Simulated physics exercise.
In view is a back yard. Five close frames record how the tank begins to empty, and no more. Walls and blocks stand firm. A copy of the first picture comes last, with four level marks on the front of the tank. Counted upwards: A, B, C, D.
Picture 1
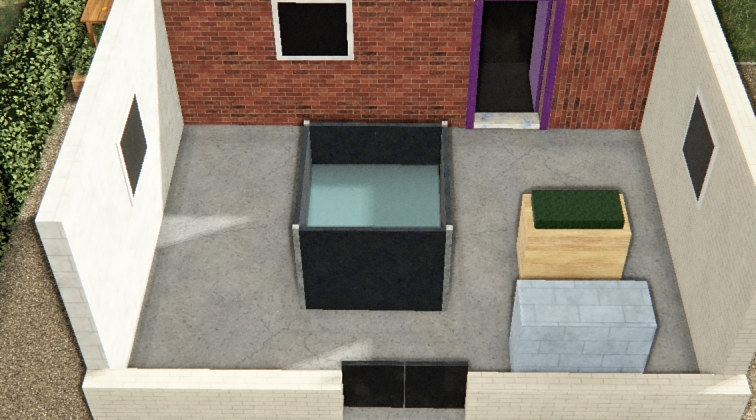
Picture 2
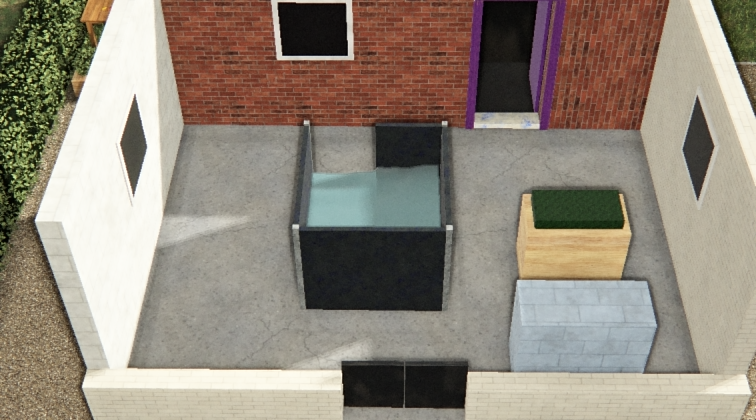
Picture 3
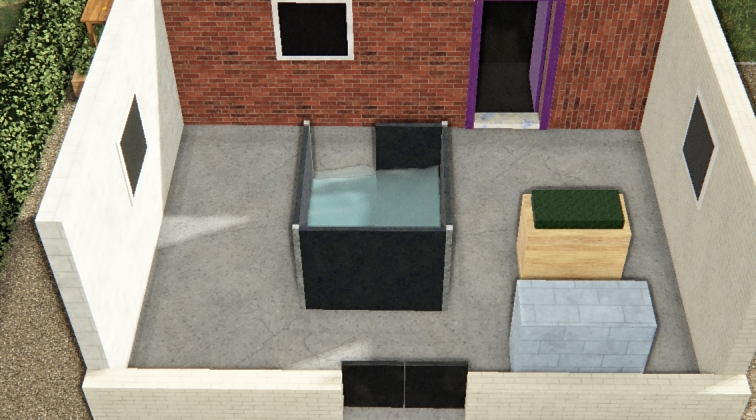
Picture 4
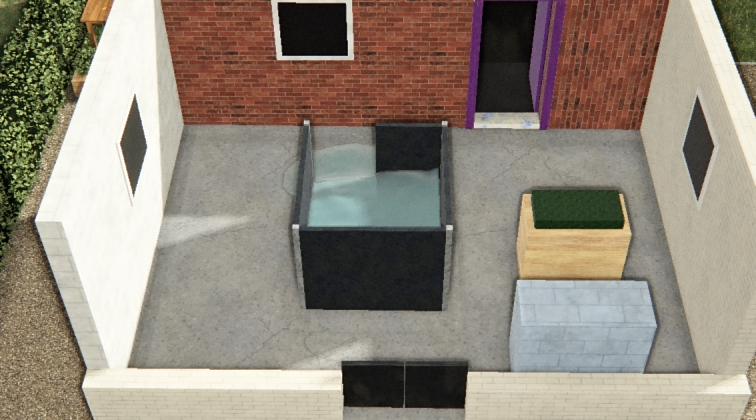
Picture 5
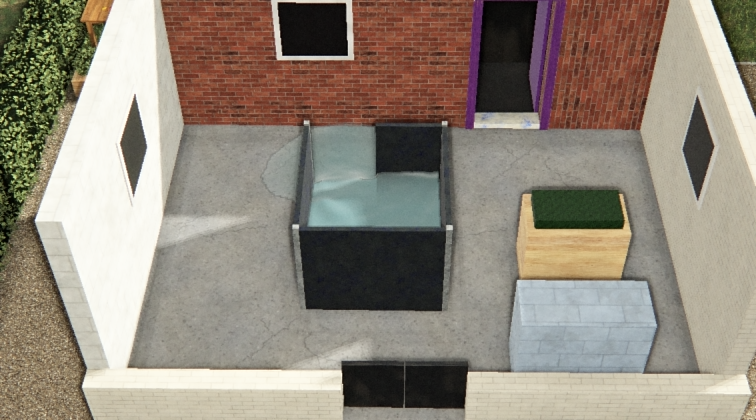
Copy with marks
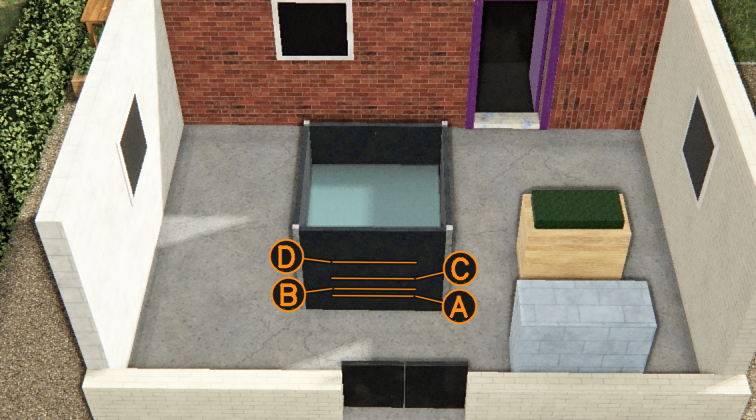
Water pouring from a dark square tank through an opened back panel, spreading across a walled yard's grey ground toward the left.
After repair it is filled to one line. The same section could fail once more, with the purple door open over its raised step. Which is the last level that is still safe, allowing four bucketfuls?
Use mark D.
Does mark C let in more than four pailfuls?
No, that is safe.
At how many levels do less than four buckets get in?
All of them.
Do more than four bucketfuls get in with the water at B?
No, not at all.
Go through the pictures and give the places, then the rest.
The first picture shows water in the tank at rest, its middle at (375, 212); foot of the purple doorway at (506, 128); shut gate at (405, 368).
In the second picture, water covers 1 % of the ground, its front hidden from here.
In the third picture, water covers 3 % of the ground, its front hidden from here.
In the fourth picture, water covers 6 % of the ground, its front hidden from here.
In the fifth picture, water covers 10 % of the ground, its front hidden from here.
In orange, A at (374, 295); B at (373, 289); C at (373, 278); D at (373, 262); from the bottom up A, B, C, D.
With A, nothing gets over.
With B, nothing gets over.
With C, nothing gets over.
With D, a bucket or two gets in.
